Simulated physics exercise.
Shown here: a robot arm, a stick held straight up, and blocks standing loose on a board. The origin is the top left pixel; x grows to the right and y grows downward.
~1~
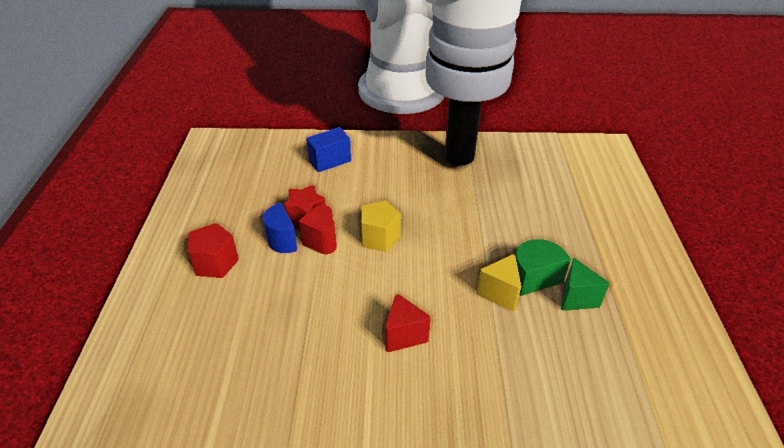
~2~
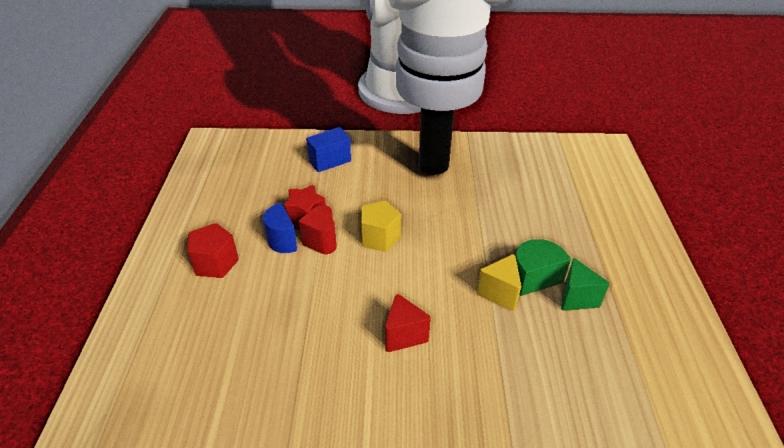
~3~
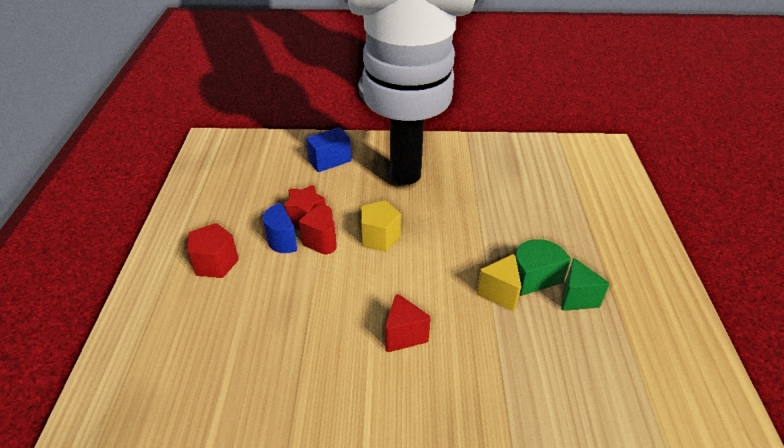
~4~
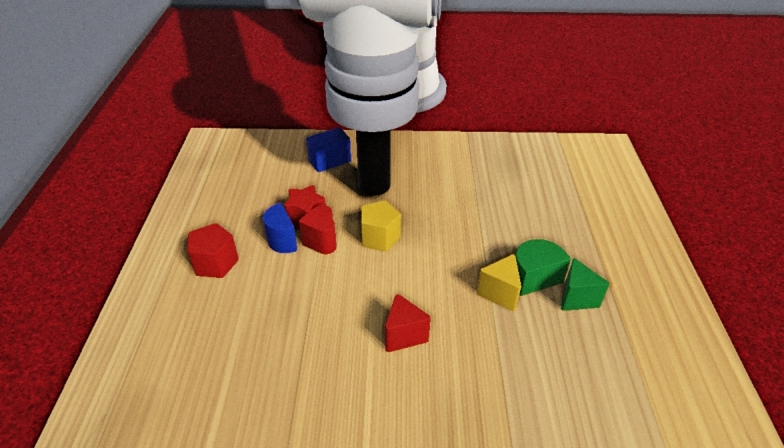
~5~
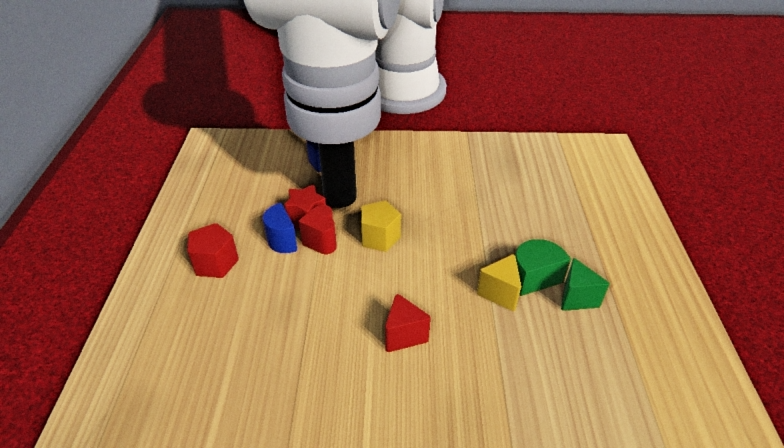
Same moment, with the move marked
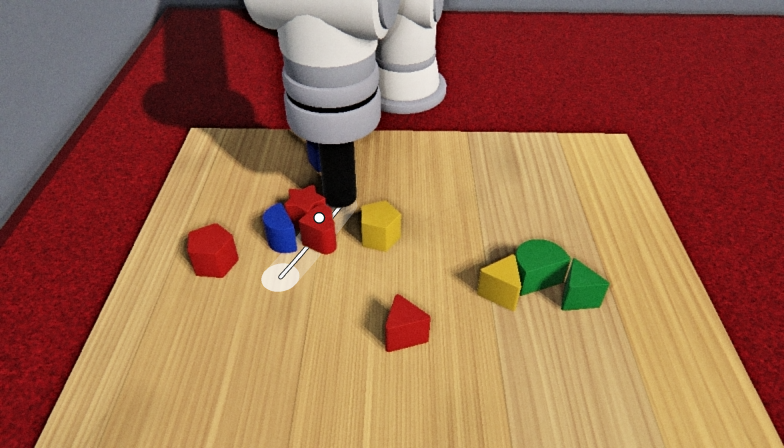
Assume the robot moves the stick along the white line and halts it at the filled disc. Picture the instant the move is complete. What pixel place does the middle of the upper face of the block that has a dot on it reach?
Its top centre lands on (303, 268).
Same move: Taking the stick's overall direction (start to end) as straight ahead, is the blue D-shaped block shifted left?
Final answer: No.
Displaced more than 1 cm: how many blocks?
My answer is three or more.
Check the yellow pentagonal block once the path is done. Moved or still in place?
If the stick follows that path, the yellow pentagonal block stays in its place.
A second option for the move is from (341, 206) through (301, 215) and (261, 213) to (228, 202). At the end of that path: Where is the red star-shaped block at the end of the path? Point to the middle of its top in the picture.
Expect it around (243, 211).
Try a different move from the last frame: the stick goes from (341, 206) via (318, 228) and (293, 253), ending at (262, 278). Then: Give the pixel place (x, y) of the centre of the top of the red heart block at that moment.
Final place: (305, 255).
The line goes in a line from (341, 206) to (280, 277); the dot is on the red heart block.
What follows on the original path. One third of the way, stick (322, 220); blue D-shaped block (266, 221), turned 15° anticlockwise; red star-shaped block (287, 205), turned 30° clockwise; red heart block (314, 229).
Two thirds of the way, stick (302, 243); blue D-shaped block (246, 226); red star-shaped block (275, 212), turned 65° clockwise; red heart block (306, 254), turned 50° anticlockwise.
At the end, stick (279, 269); blue D-shaped block (246, 226); red star-shaped block (275, 212), turned 70° clockwise; red heart block (303, 268), turned 120° anticlockwise; yellow pentagonal block unmoved.
